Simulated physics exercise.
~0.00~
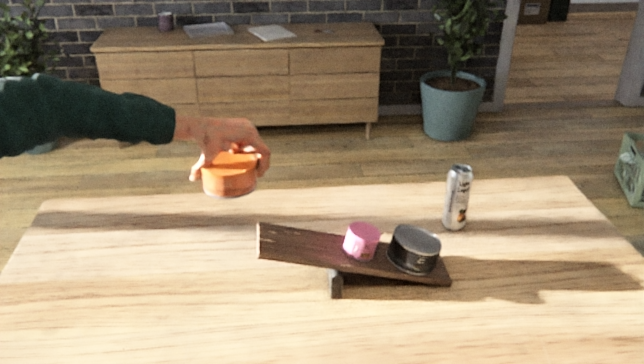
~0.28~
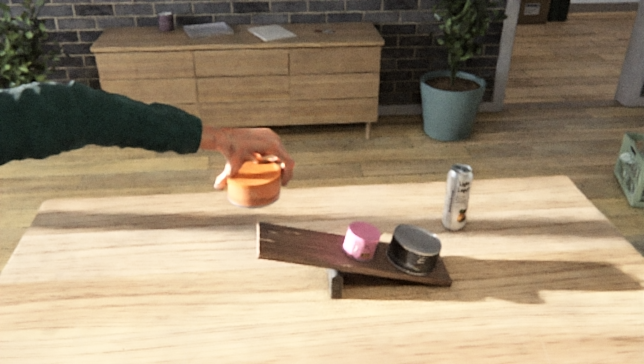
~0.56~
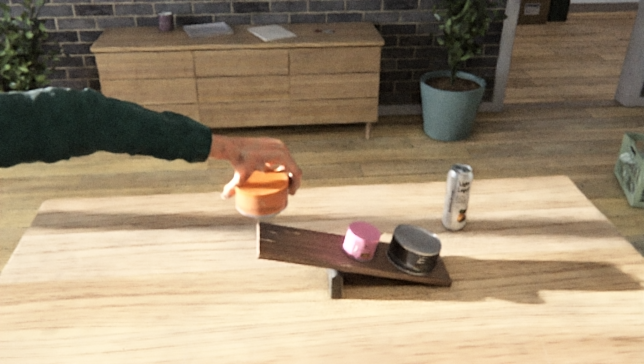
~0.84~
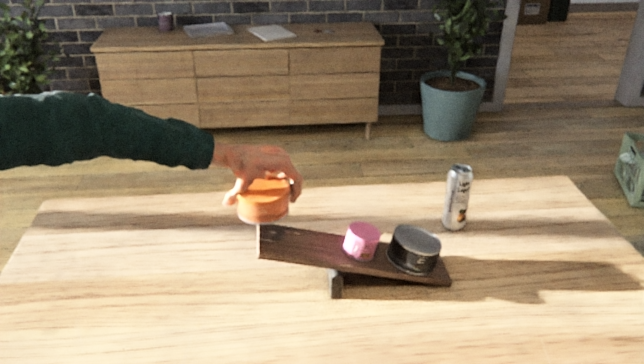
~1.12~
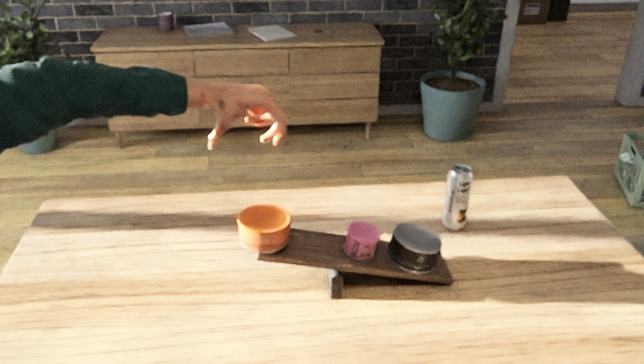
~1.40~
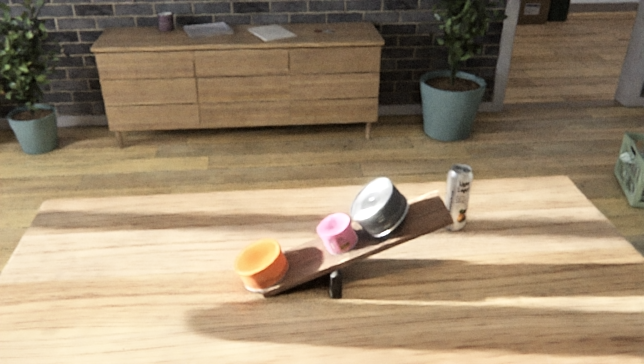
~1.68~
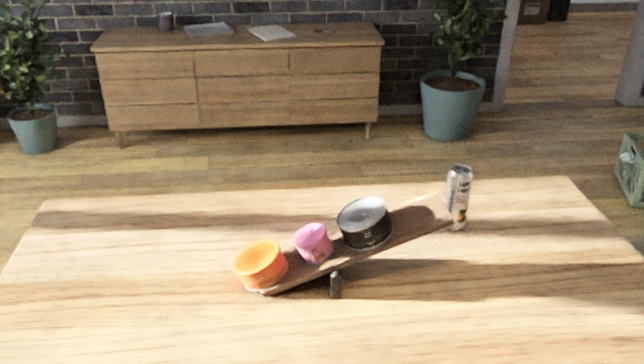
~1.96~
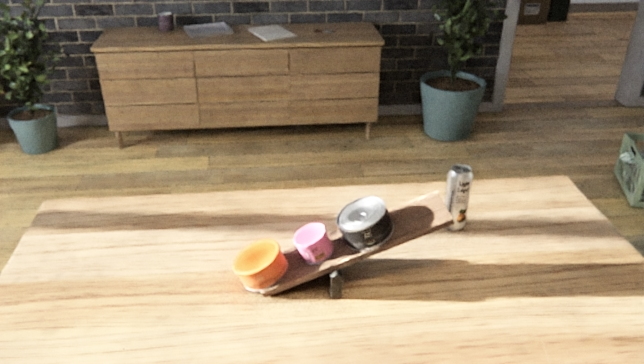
A hand releasing an orange tub onto a plank's raised left end, tipping it down as the black and pink tubs slide left.
